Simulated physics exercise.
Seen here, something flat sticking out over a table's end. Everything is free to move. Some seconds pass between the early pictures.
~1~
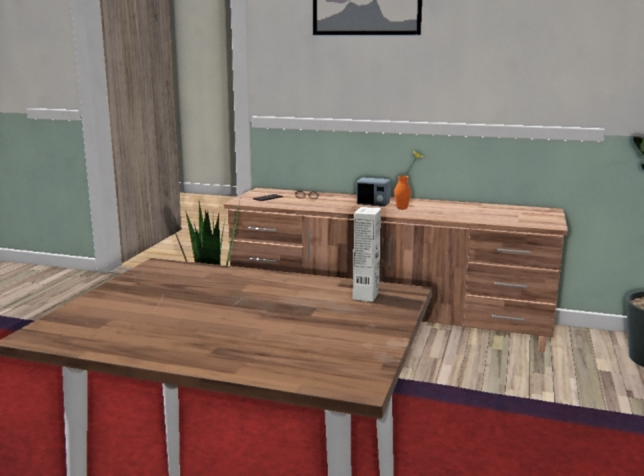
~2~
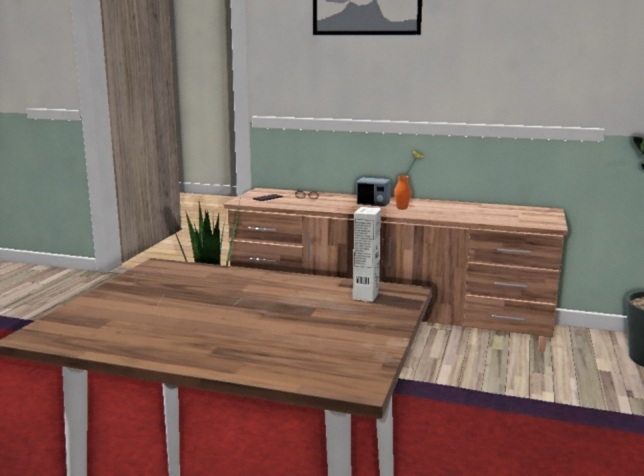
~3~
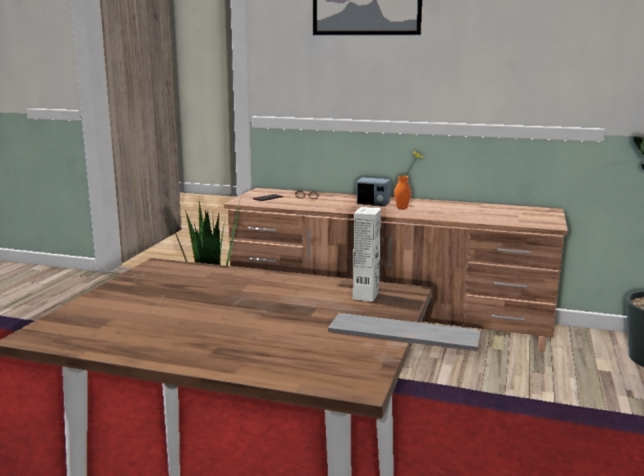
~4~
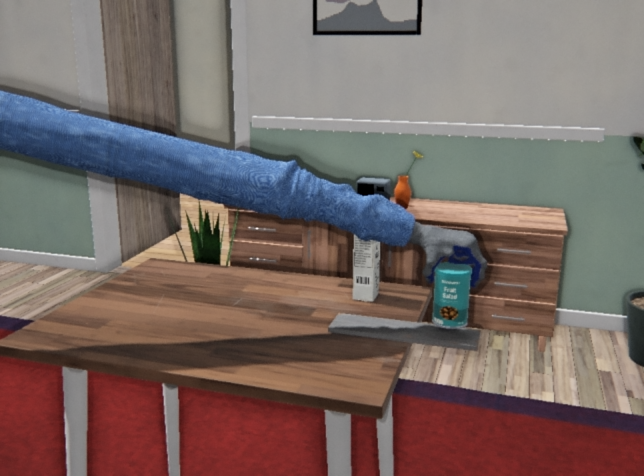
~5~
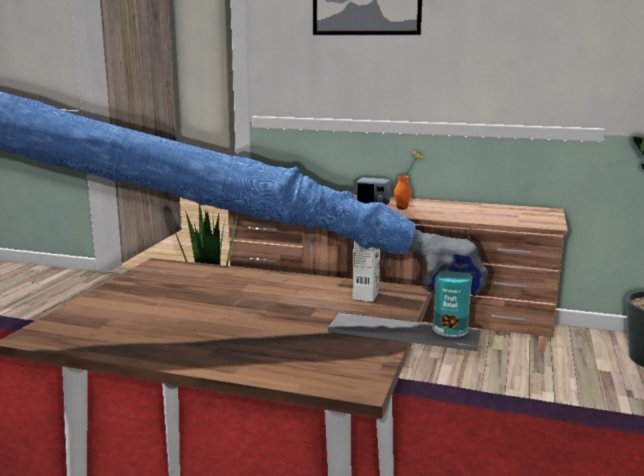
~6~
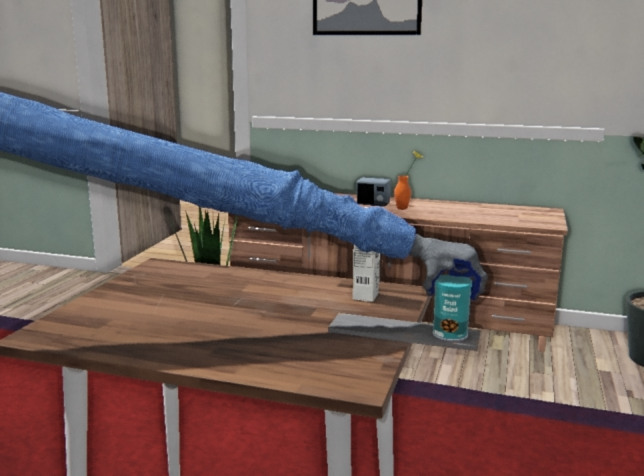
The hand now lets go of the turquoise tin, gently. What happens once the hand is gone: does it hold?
In the end the board goes over.
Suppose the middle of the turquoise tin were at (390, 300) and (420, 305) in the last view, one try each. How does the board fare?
In the first case it keeps its balance; in the second case it comes down.
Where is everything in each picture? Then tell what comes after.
In the first picture, the last thing is not in view yet; white carton (367, 254).
In the second picture, the last thing is not in view yet; white carton (367, 254).
In the third picture, the last thing is not in view yet; white carton (367, 254).
The fourth picture shows on its way; turquoise tin (452, 295); white carton (367, 254).
The fifth picture shows on its way; turquoise tin (452, 303); white carton (367, 254).
The sixth picture shows set down, still held; turquoise tin (452, 308); white carton (367, 254).
Then, 0.50 s on from there, grey board and turquoise tin now down on the floor or falling.
Then, 0.60 s on from there, things are still on the move.
In the end, down on the floor or falling, grey board and turquoise tin; white carton unmoved. The board comes down.
